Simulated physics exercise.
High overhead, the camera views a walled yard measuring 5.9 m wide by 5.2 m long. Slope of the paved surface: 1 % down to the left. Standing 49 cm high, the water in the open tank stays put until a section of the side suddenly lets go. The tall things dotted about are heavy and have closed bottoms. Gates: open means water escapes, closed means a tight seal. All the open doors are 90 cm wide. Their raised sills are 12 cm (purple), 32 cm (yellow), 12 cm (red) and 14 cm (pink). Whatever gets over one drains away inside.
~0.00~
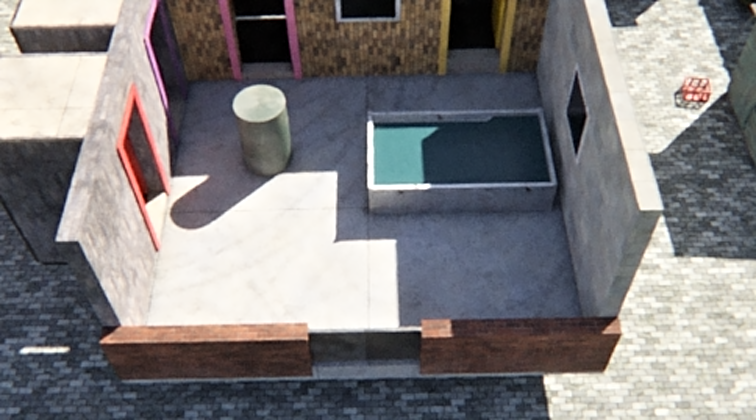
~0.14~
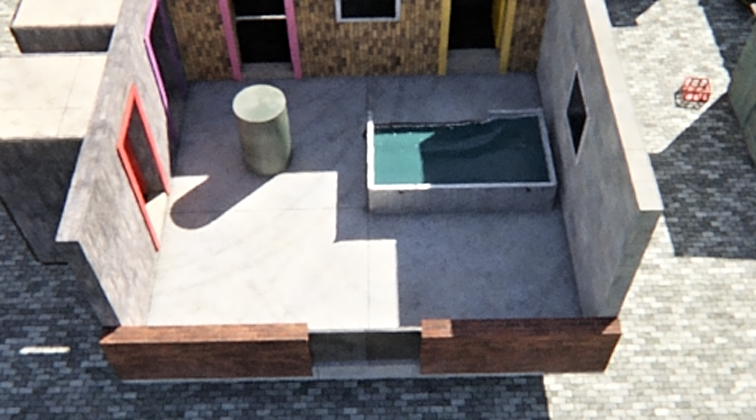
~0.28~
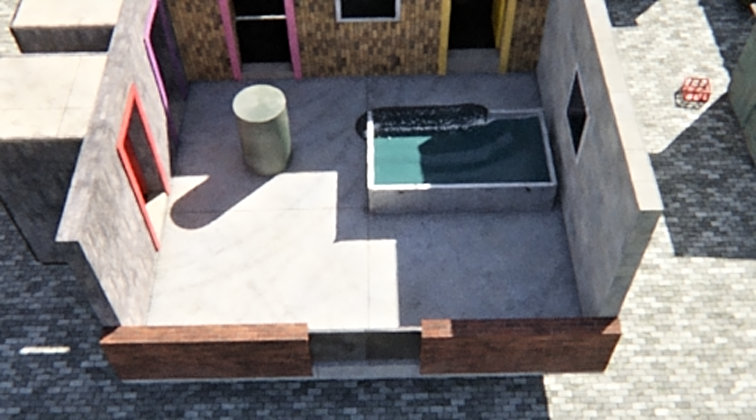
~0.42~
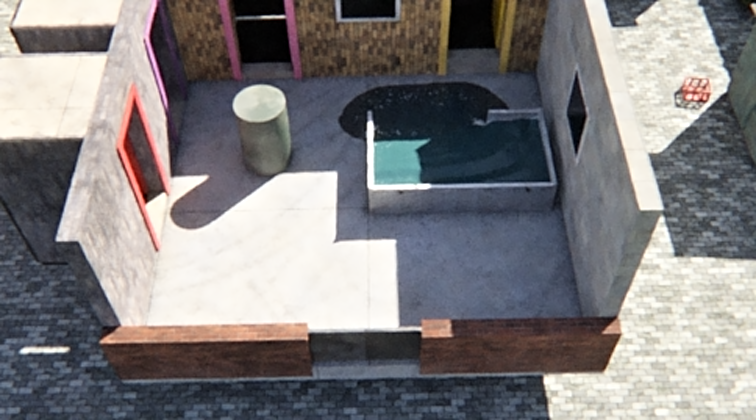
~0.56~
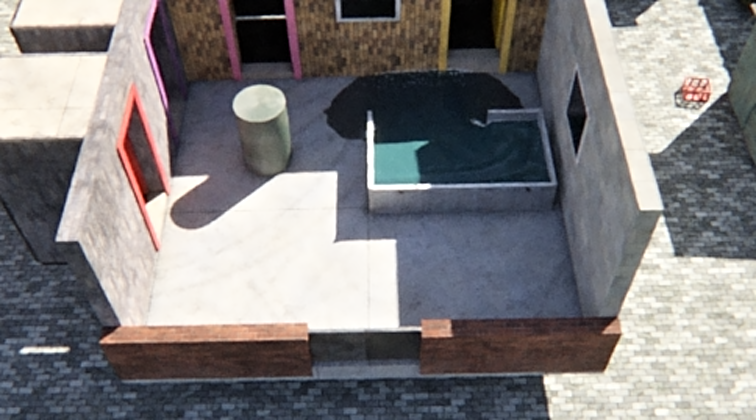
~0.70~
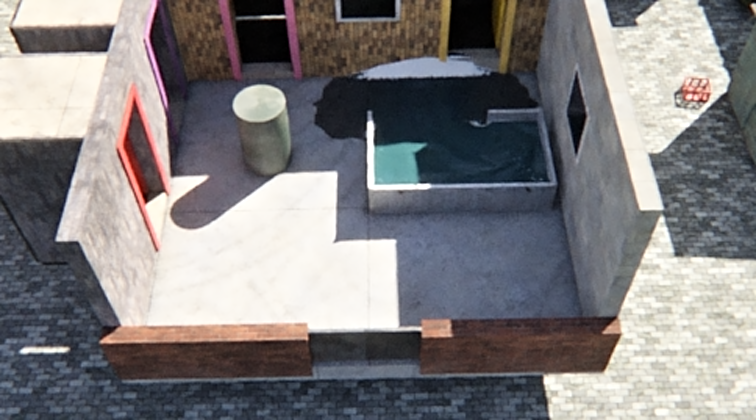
In a walled yard, the still water in an open tank stirred, then poured out through a gap on its far side and spread in a dark pool across the floor toward the brick wall.
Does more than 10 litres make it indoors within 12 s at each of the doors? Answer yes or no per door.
Purple door, yes; yellow door, no; red door, no; pink door, no.
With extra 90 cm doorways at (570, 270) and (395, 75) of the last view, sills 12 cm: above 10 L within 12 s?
Taking them in order, the first is fine and the second too much.
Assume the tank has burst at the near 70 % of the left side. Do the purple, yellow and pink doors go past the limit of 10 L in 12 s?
At purple the amount is beneath the mark, at yellow it is beneath the mark, and at pink it is beneath the mark.
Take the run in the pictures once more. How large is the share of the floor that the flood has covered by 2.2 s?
30 %.
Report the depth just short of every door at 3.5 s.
You'd see purple at 22 cm, yellow at 15 cm, red at 6 cm and pink at 9 cm.
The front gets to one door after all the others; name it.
Last: Red.
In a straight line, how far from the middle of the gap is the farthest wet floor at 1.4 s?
It comes to some 2.8 metres.
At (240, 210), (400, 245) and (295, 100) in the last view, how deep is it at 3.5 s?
0, 0 and 9 cm.
After 1.4 s water covers 15 % of the floor and is deepest (39 cm) near (412, 81); purple door not reached, yellow door 27 cm at the sill, 1 L in, red door not reached, pink door 4 cm at the sill, 0 L in.
After 2.2 s water covers 30 % of the floor and is deepest (28 cm) near (530, 77); purple door 5 cm at the sill, 0 L in, yellow door 19 cm at the sill, 1 L in, red door not reached, pink door 11 cm at the sill, 0 L in.
After 3.5 s water covers 40 % of the floor and is deepest (24 cm) near (179, 133); purple door 22 cm at the sill, 46 L in, yellow door 15 cm at the sill, 1 L in, red door 6 cm at the sill, 0 L in, pink door 9 cm at the sill, 0 L in.
After 7.0 s water covers 80 % of the floor and is deepest (14 cm) near (182, 117); purple door 14 cm at the sill, 104 L in, yellow door 7 cm at the sill, 1 L in, red door 6 cm at the sill, 0 L in, pink door 8 cm at the sill, 0 L in.
After 12.0 s water covers 95 % of the floor and is deepest (10 cm) near (139, 355); purple door 9 cm at the sill, 106 L in, yellow door 5 cm at the sill, 1 L in, red door 6 cm at the sill, 0 L in, pink door 7 cm at the sill, 0 L in.
